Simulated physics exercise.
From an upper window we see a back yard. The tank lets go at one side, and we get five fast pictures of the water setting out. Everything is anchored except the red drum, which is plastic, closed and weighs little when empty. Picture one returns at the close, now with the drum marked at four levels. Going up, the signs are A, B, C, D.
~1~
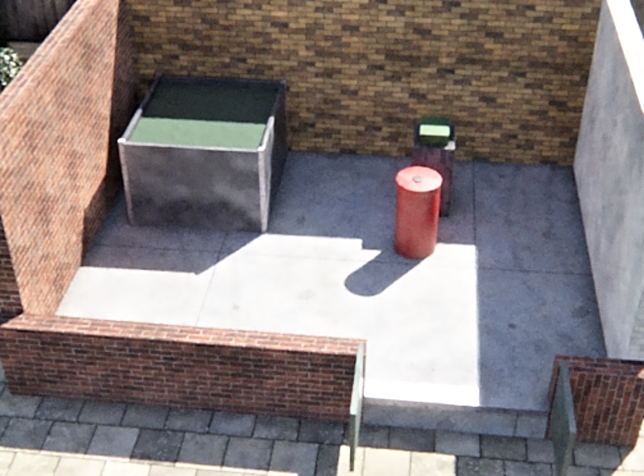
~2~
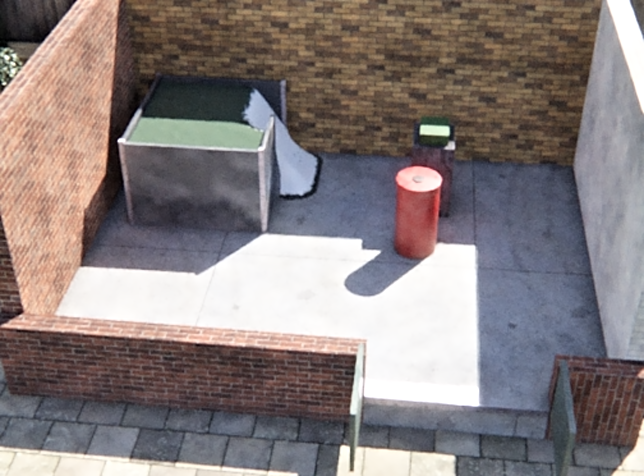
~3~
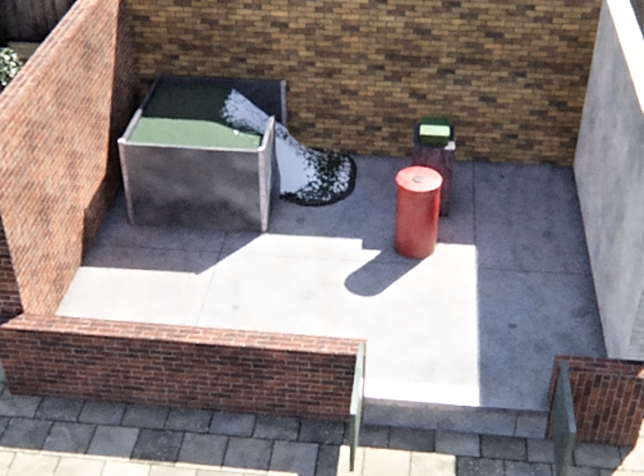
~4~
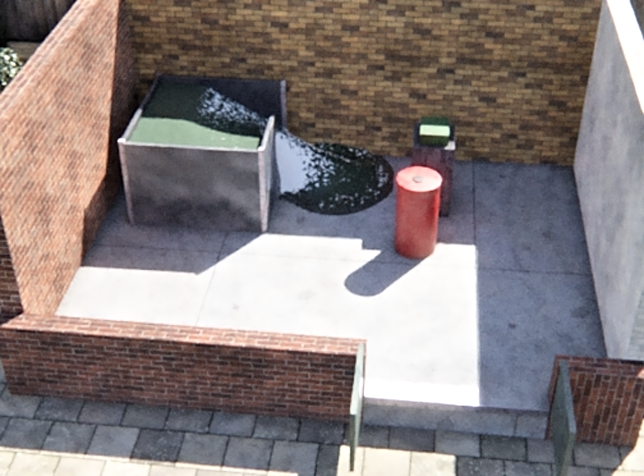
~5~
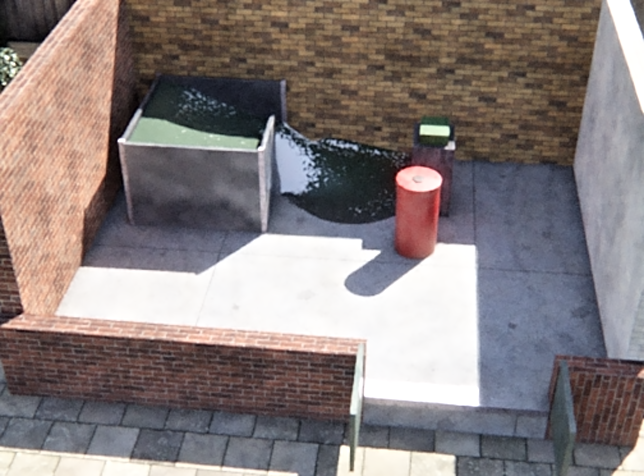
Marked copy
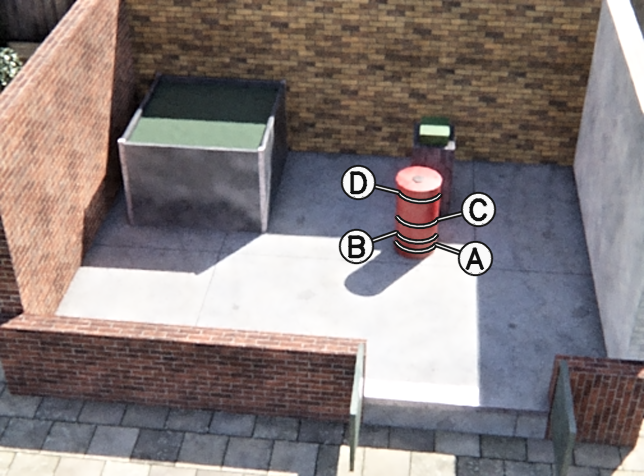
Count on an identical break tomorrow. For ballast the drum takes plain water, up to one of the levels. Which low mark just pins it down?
Choose C.
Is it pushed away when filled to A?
Yes.
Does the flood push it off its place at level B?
Yes.
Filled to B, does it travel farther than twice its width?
No, it does not.
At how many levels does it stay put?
Two of the four.
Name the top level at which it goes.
The answer is B.
In white, A at (415, 251); B at (415, 242); C at (417, 226); D at (418, 201); from the bottom up A, B, C, D.
Choosing A, it is pushed about 4 times its own width away.
Choosing B, it is pushed about half its own width away.
Choosing C, it shifts by a finger or two and stays.
Choosing D, it does not move.
